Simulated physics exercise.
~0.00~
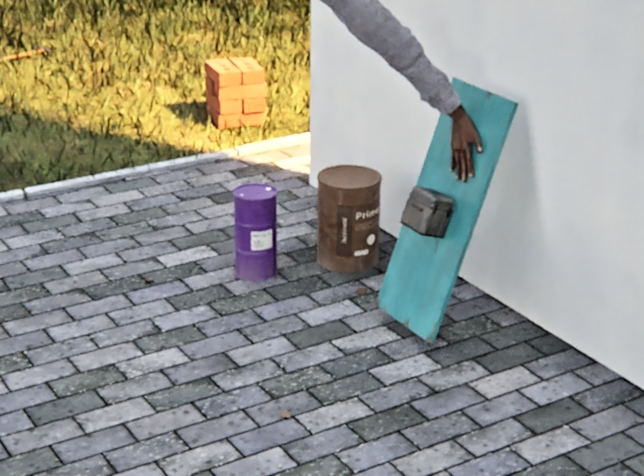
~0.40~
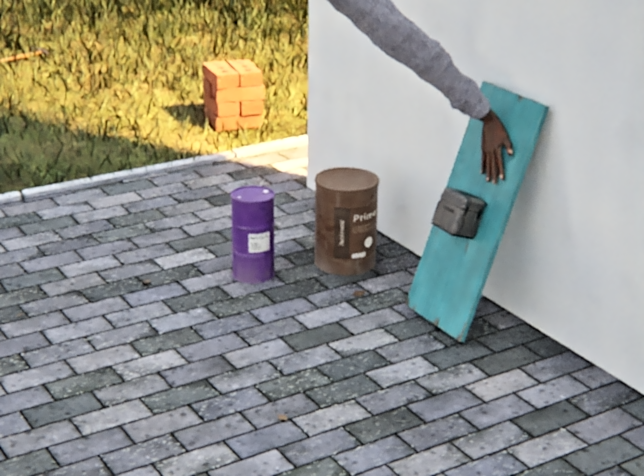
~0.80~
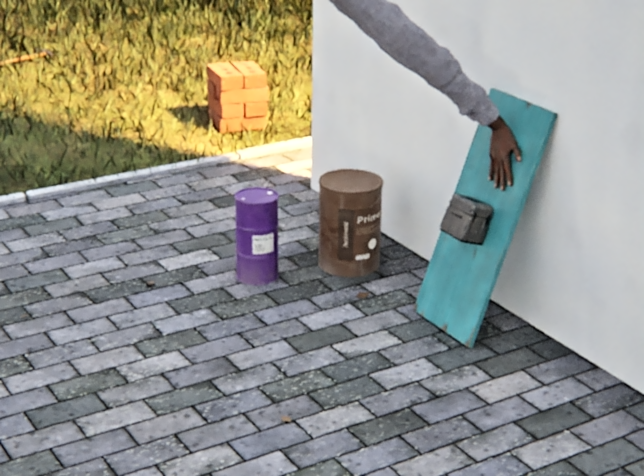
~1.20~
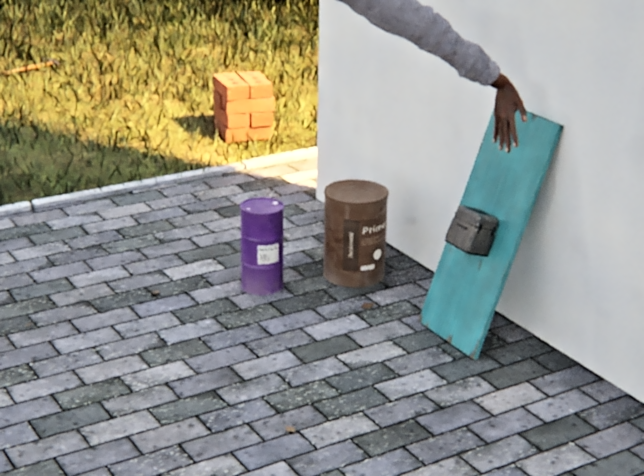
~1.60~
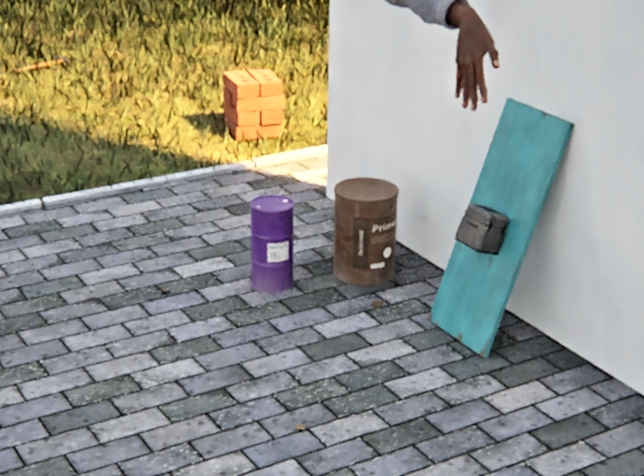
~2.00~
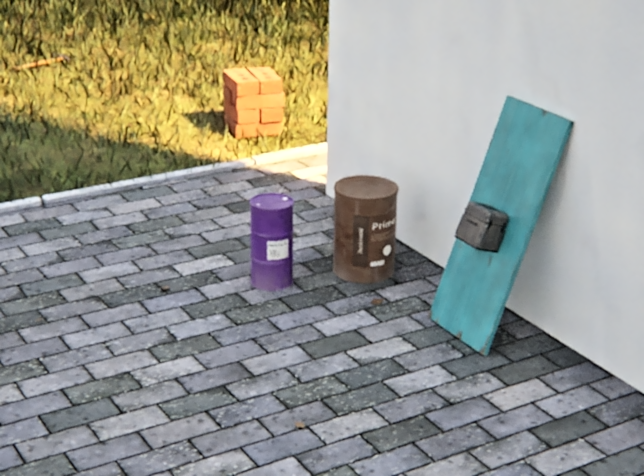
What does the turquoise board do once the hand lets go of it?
It holds its position, still leaning against the pale wall with the dark block on its face.
